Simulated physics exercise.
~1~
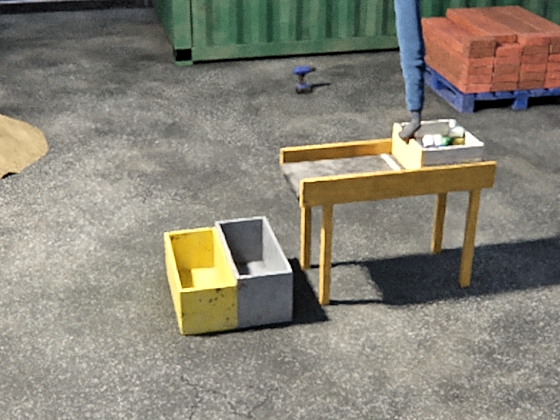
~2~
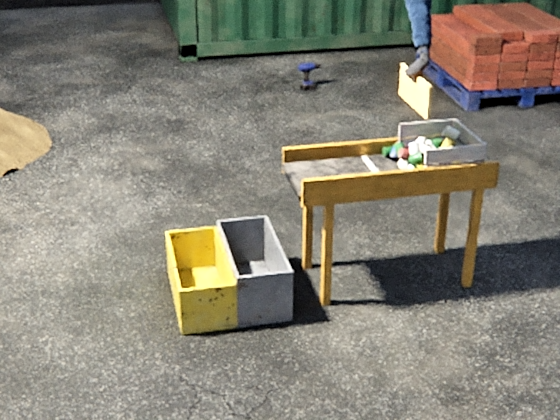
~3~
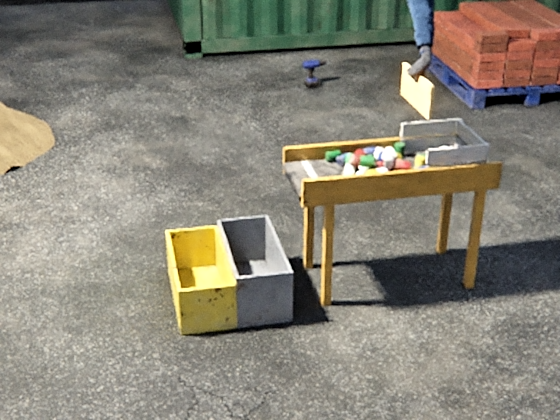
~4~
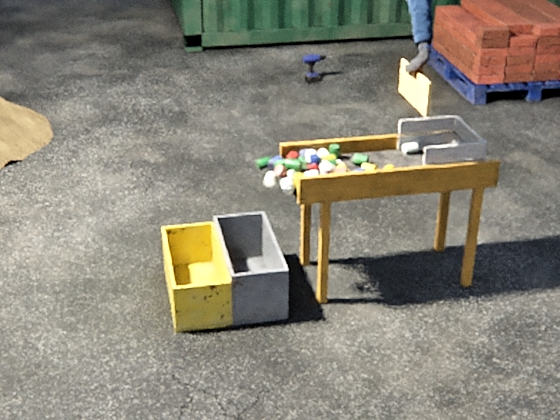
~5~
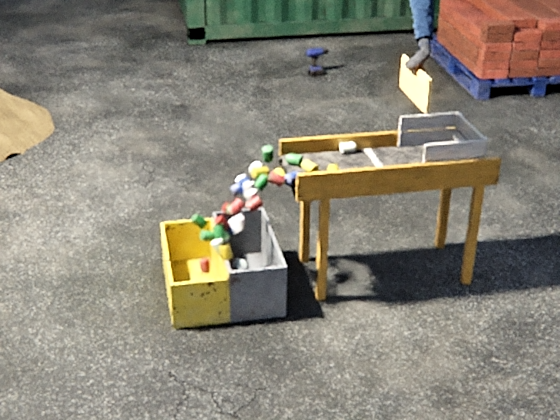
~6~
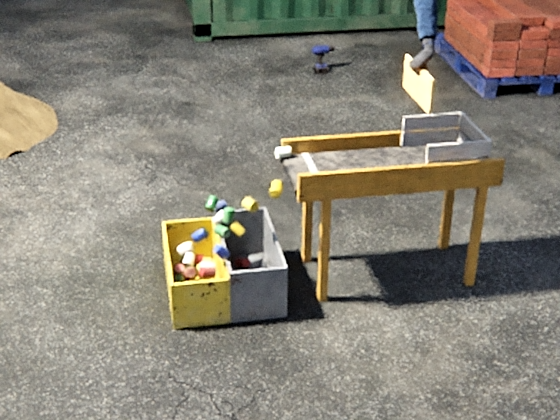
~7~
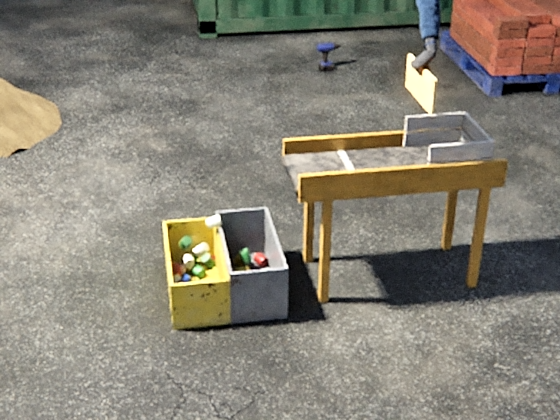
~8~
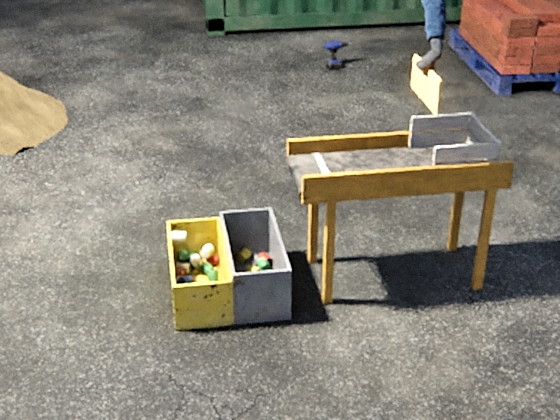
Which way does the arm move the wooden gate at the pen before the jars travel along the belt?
The arm moves the gate up, clear of the pen, and holds it there while the jars ride away.
Small coloured jars riding a belt left after an arm lifts a gate, then tumbling into grey and yellow bins, mostly yellow.
